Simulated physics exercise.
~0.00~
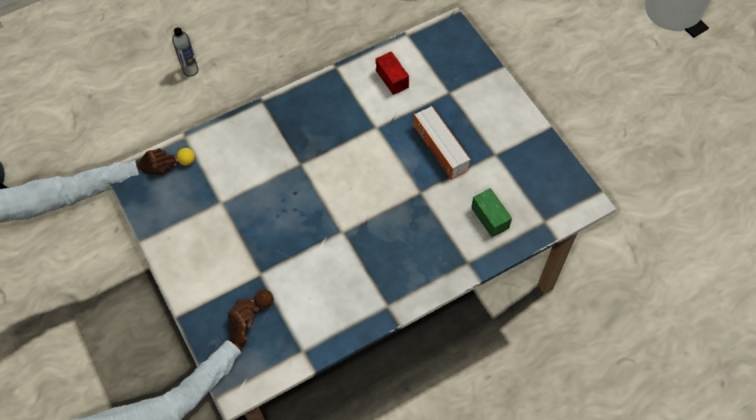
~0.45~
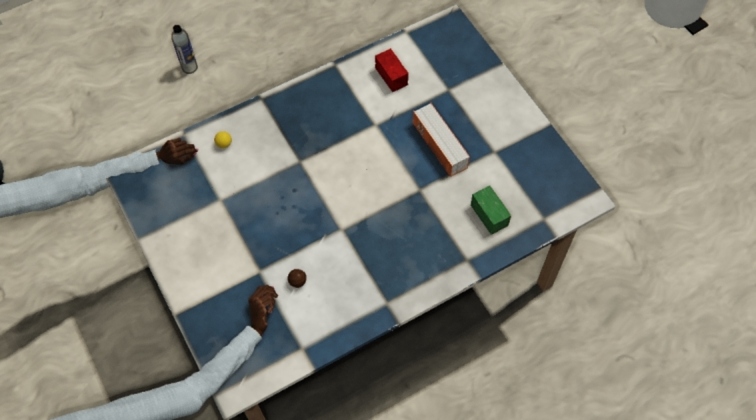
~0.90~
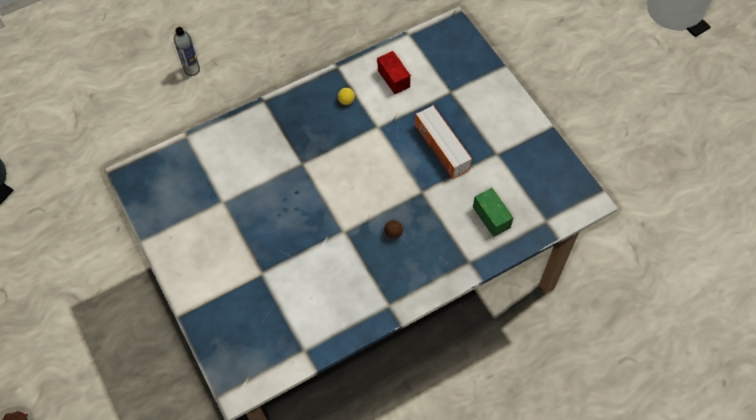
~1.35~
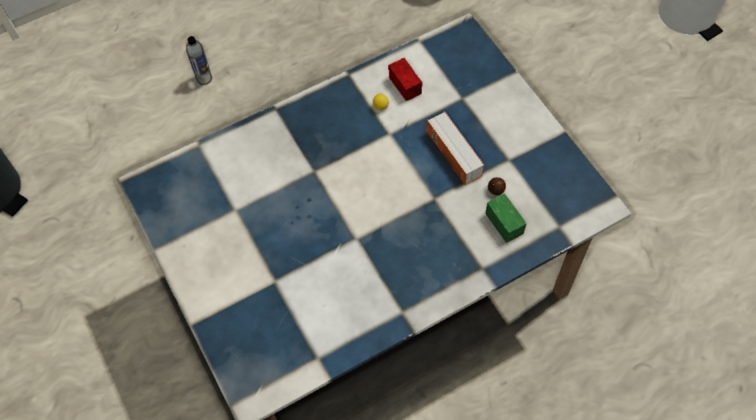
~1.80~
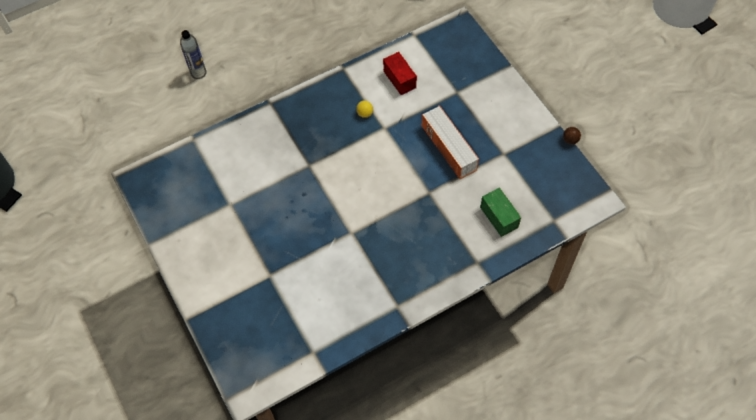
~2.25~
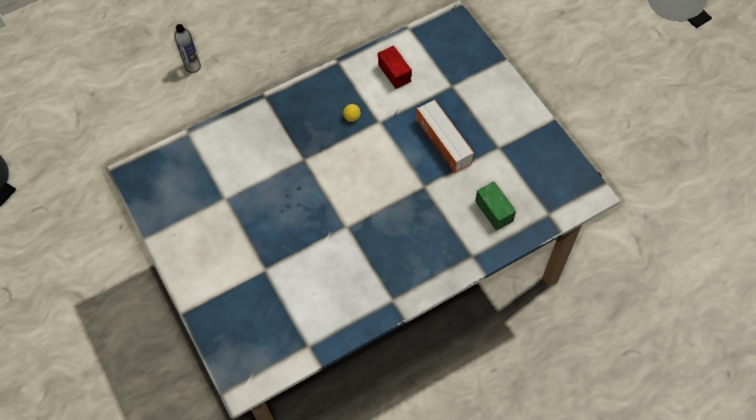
Two hands in pale blue sleeves reach in from the left over a blue and white checked table, seen from above, with a dark bottle on the sandy ground beyond. A red brick, an orange book with a pale top and a green block stand in a spaced row toward the right. The hands push a yellow lemon and a small brown onion, let go and draw back. Both roll right and slightly upward. The lemon reaches the row near the red brick, bounces off and drifts back left, while the onion passes between the book and the green block, crosses to the right edge and is finally gone from view.
